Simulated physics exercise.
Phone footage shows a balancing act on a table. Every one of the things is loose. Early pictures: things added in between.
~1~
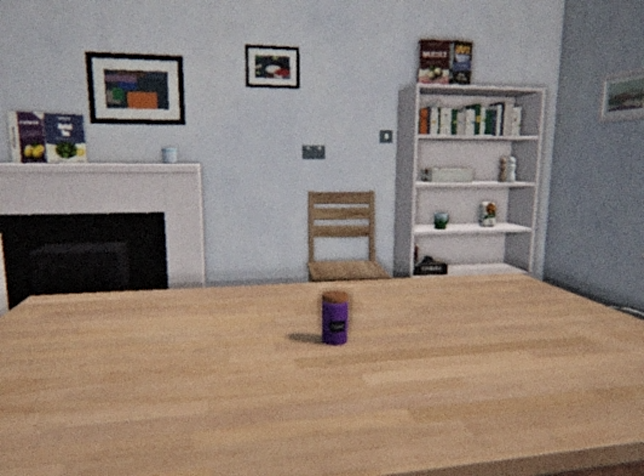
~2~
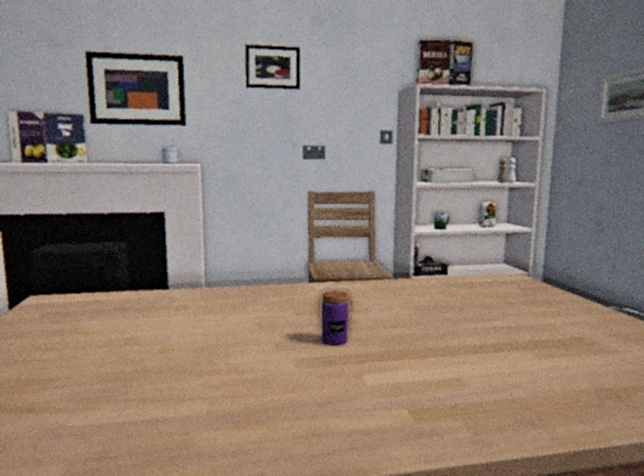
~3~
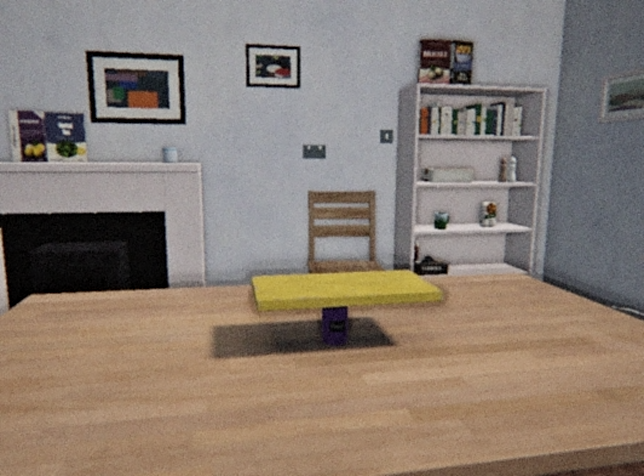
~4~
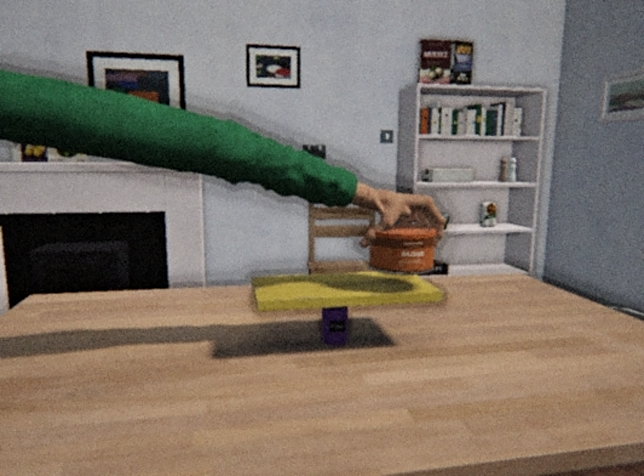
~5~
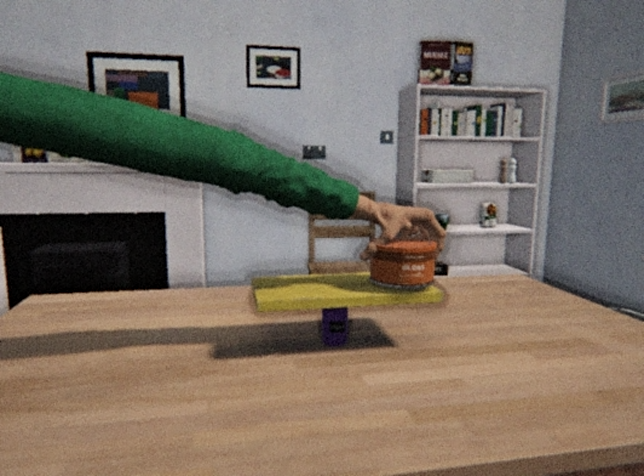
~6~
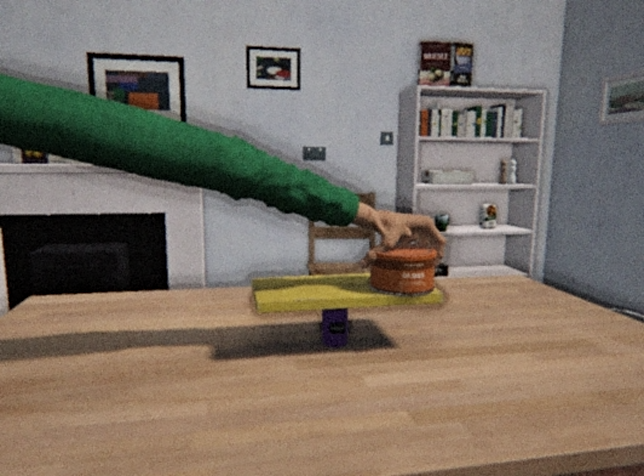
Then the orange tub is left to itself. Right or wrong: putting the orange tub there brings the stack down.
Right, the stack comes down.
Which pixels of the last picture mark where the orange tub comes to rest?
Close to pixel (435, 315).
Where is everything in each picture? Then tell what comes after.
In the first picture, the last thing is not in view yet.
In the second picture, the last thing is not in view yet.
In the third picture, the last thing is not in view yet; yellow board (342, 288).
The fourth picture shows on its way; orange tub (401, 248); yellow board (342, 288).
The fifth picture shows on its way; orange tub (402, 261); yellow board (342, 289).
The sixth picture shows in place under the hand; orange tub (402, 269); yellow board (342, 290).
Then, 0.30 s past the last view, orange tub now fallen; yellow board rocked 34° from its first pose.
Then, 0.50 s past the last view, yellow board rocked 31° from its first pose.
Then, 1.30 s past the last view, yellow board rocked 32° from its first pose.
Finally, fallen, orange tub; left askew, yellow board; purple shaker still in place. Final places as the last picture's camera would see them, orange tub near (435, 316). The stack loses its balance.
